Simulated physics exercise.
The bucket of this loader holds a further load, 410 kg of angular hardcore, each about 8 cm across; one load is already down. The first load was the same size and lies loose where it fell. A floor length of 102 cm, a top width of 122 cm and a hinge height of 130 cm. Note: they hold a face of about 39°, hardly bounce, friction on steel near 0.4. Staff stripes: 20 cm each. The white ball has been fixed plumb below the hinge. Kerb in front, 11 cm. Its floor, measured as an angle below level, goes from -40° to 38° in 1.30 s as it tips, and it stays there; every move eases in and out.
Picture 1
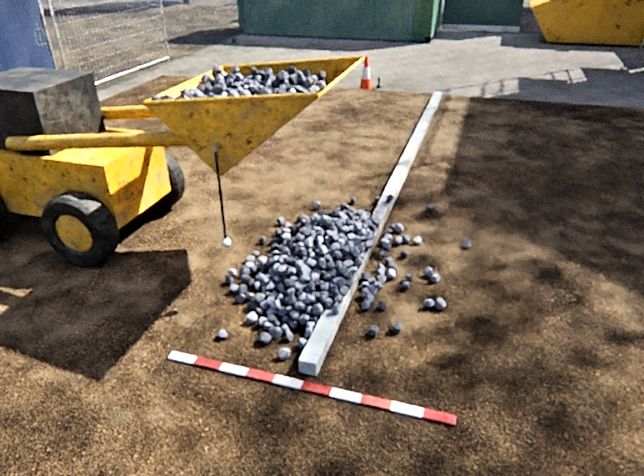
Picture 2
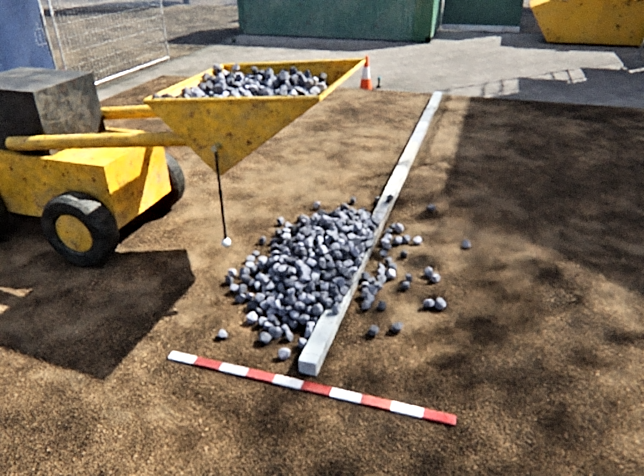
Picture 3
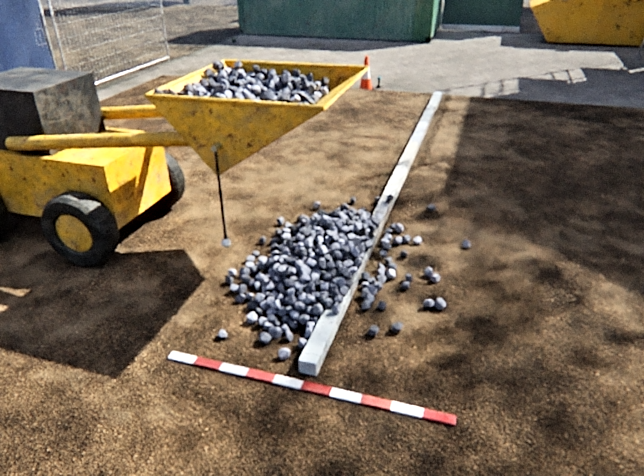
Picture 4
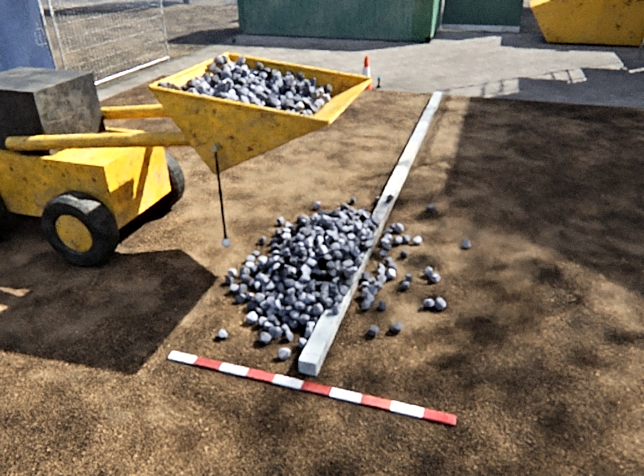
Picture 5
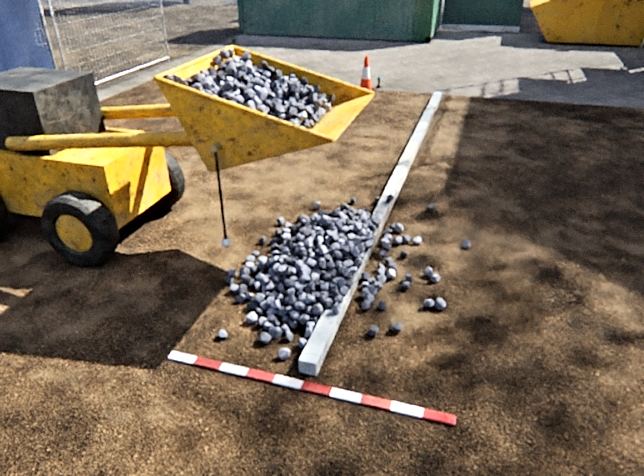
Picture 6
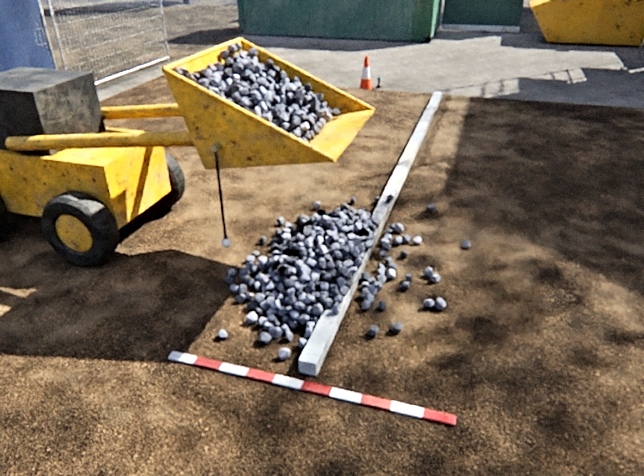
The clip shows a yellow loader holding a bucket of grey stones above a loose pile lying against a pale kerb, with a red-and-white striped staff in front, as the bucket gradually tilts forward, its front edge lowering.
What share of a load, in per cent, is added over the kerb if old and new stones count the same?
I would say 80 percent.
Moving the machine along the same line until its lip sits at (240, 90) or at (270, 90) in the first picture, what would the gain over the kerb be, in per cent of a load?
The first position would add some 5 per cent, the second some 25.
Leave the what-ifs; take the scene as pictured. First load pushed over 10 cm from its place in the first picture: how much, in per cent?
I'd put it at about 5 per cent.
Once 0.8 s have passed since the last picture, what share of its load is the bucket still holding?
Some 75 percent, roughly.
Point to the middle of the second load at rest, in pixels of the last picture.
Their middle rests near (390, 262).
Then, 0.4 s after the last picture the floor is at 26°; in per cent of one load, 100 in the bucket, 94 on this side of the kerb, 6 over the kerb; the foremost stones are at (430, 273).
Then, 0.8 s after the last picture the floor is at 38°; in per cent of one load, 75 in the bucket, 119 on this side of the kerb, 6 over the kerb; the foremost stones are at (430, 273).
Then, 1.2 s after the last picture the floor is at 38°; in per cent of one load, 24 in the bucket, 133 on this side of the kerb, 43 over the kerb; the foremost stones are at (442, 274).
Then, 3.9 s after the last picture the floor is at 38°; in per cent of one load, 0 in the bucket, 114 on this side of the kerb, 86 over the kerb; the foremost stones are at (530, 313). Net gain over the kerb, 80.
